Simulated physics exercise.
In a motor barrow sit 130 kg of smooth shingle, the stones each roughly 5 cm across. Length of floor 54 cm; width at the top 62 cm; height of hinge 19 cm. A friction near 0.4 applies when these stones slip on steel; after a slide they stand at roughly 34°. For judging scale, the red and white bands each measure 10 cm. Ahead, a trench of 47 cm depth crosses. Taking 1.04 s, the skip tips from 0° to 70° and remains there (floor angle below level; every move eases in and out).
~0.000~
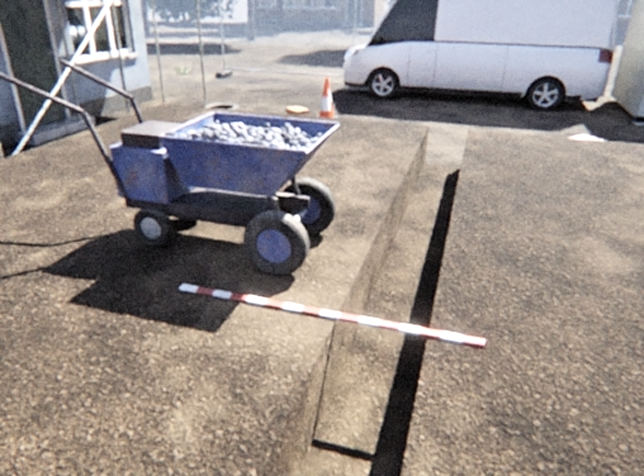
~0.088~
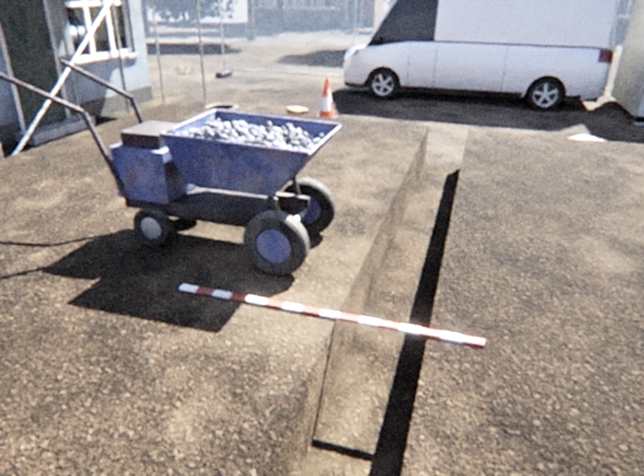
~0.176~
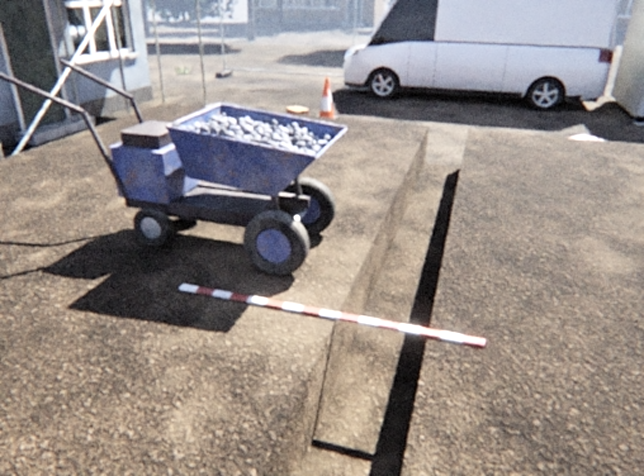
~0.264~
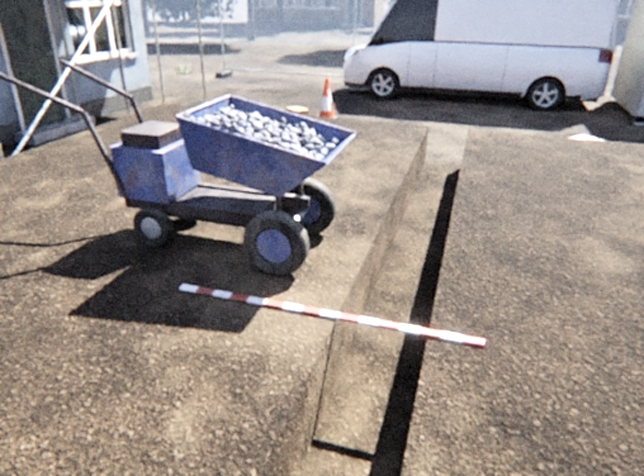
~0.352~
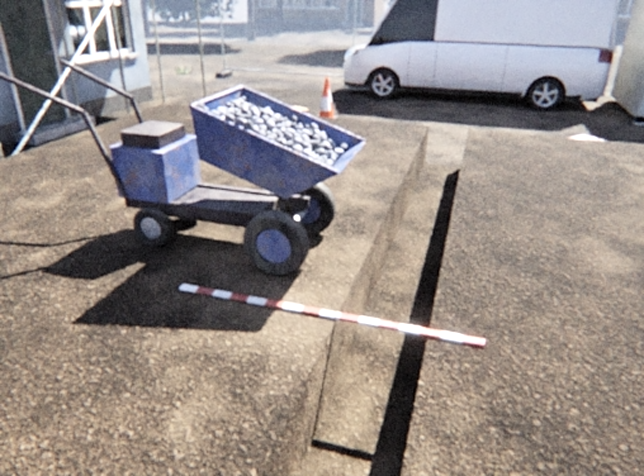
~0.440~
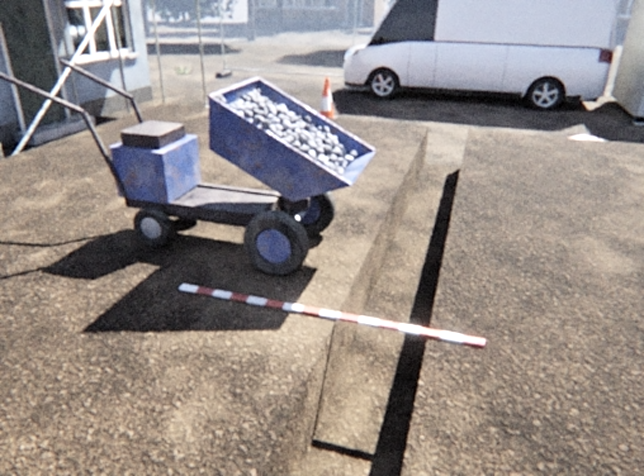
A blue skip full of pale stones tilts steadily down to the right on its barrow.
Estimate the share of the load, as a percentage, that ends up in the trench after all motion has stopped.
Roughly 74 per cent of the load ends up there.
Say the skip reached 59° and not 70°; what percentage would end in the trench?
Near 70 per cent then.
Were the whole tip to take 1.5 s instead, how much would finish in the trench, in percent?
I'd put it at some 85 in a hundred.
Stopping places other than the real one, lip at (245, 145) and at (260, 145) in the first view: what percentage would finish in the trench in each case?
About 85 per cent first, then about 100 per cent.
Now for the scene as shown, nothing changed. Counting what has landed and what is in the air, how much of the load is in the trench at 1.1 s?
Some 40 per cent of the load by that point.
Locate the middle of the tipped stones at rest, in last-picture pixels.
The middle should be near (416, 325).
After 0.8 s the floor is at 59°; 100 % in the skip; the foremost stones are at (389, 217).
After 1.1 s the floor is at 70°; 49 % in the skip, 40 % in the trench, 11 % past the trench; the foremost stones are at (474, 289).
After 1.5 s the floor is at 70°; 16 % in the skip, 58 % in the trench, 26 % past the trench; the foremost stones are at (590, 294).
After 3.4 s the floor is at 70°; 0 % in the skip, 74 % in the trench, 26 % past the trench; the foremost stones are past the picture's edge.
